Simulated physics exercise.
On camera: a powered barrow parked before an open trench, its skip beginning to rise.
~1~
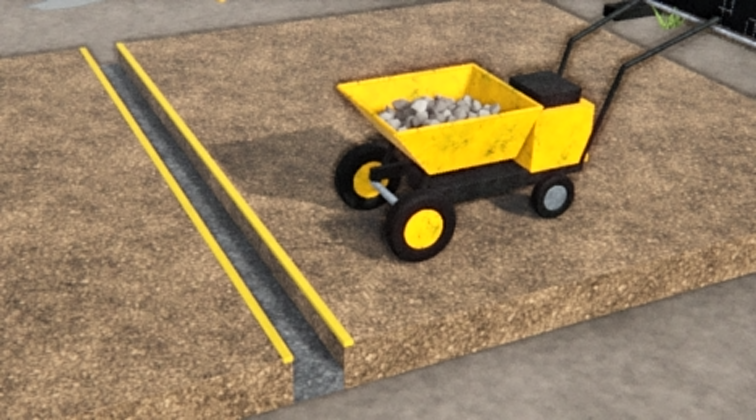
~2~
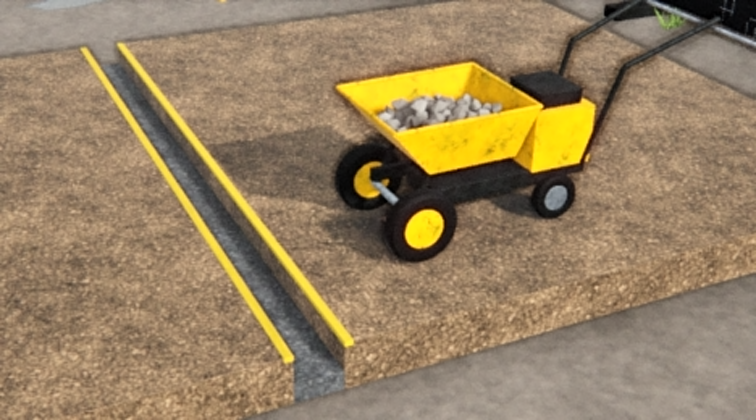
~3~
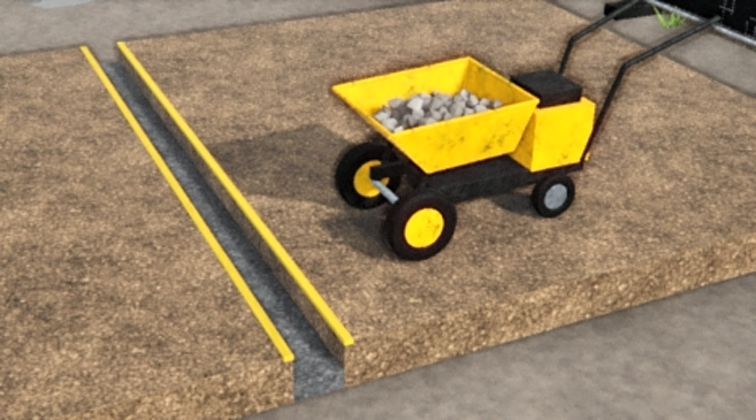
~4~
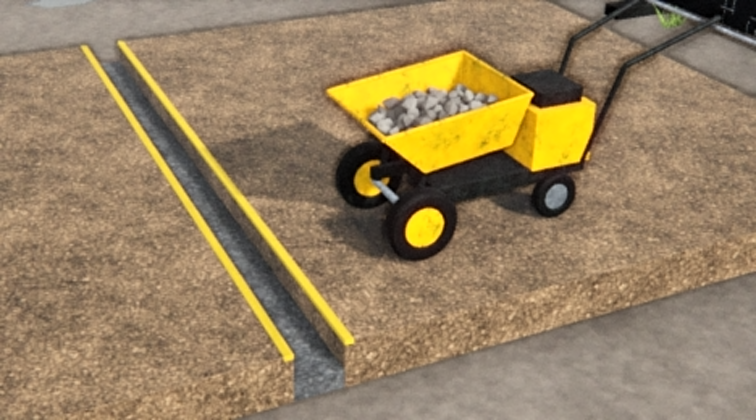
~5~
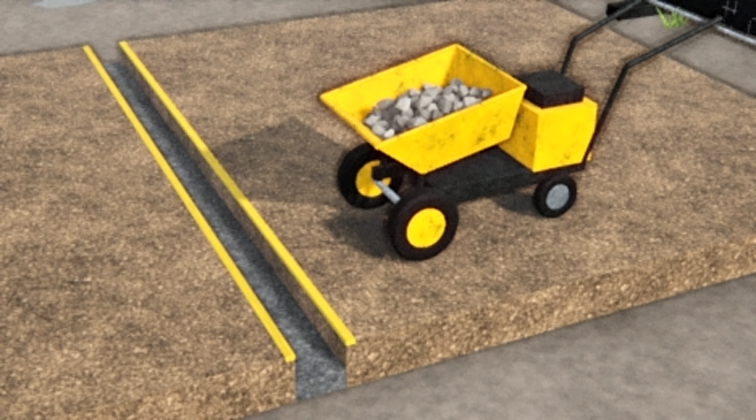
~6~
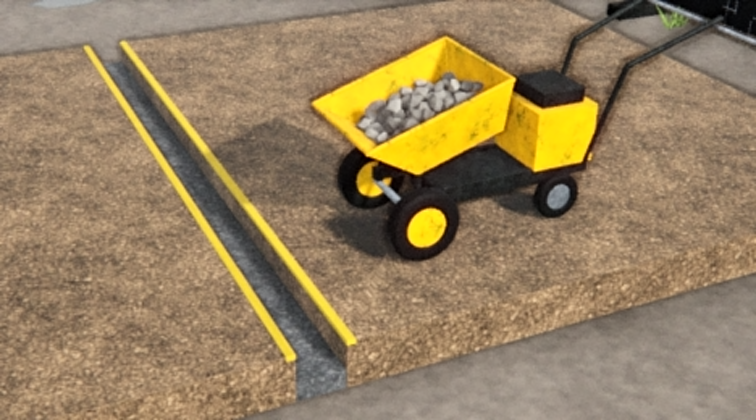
Yellow skip of a powered barrow tilting gradually forward to the left with its load of broken stones, beside a narrow trench.
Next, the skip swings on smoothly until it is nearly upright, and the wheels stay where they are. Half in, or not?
In the trench: Over half.
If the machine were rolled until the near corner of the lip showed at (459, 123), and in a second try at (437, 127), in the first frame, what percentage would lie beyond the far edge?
Roughly 0 per cent, and 0 per cent.
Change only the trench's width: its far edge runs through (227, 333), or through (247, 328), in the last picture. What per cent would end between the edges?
In turn 100 and 100 in a hundred.
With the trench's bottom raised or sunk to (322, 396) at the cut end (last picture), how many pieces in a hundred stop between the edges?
Roughly 100 in a hundred.
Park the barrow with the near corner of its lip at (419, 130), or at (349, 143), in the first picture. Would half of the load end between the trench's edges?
One: More than half. Two: Under half.
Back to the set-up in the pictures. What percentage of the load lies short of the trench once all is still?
Close to 5 per cent.
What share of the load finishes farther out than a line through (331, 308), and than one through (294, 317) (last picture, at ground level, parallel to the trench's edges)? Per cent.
About 100 and 40 per cent.
Soon after the last picture, skip tipped steeply; all in the skip.
A little later, skip tipped right over; most in the skip; a stray few short of the trench; a small part in or heaped over the trench; a stray few falling.
Later still, skip tipped right over; a small part in the skip; a small part short of the trench; most in or heaped over the trench; a small part beyond it.
By the end, skip tipped right over; a small part short of the trench; most in or heaped over the trench; a small part beyond it.
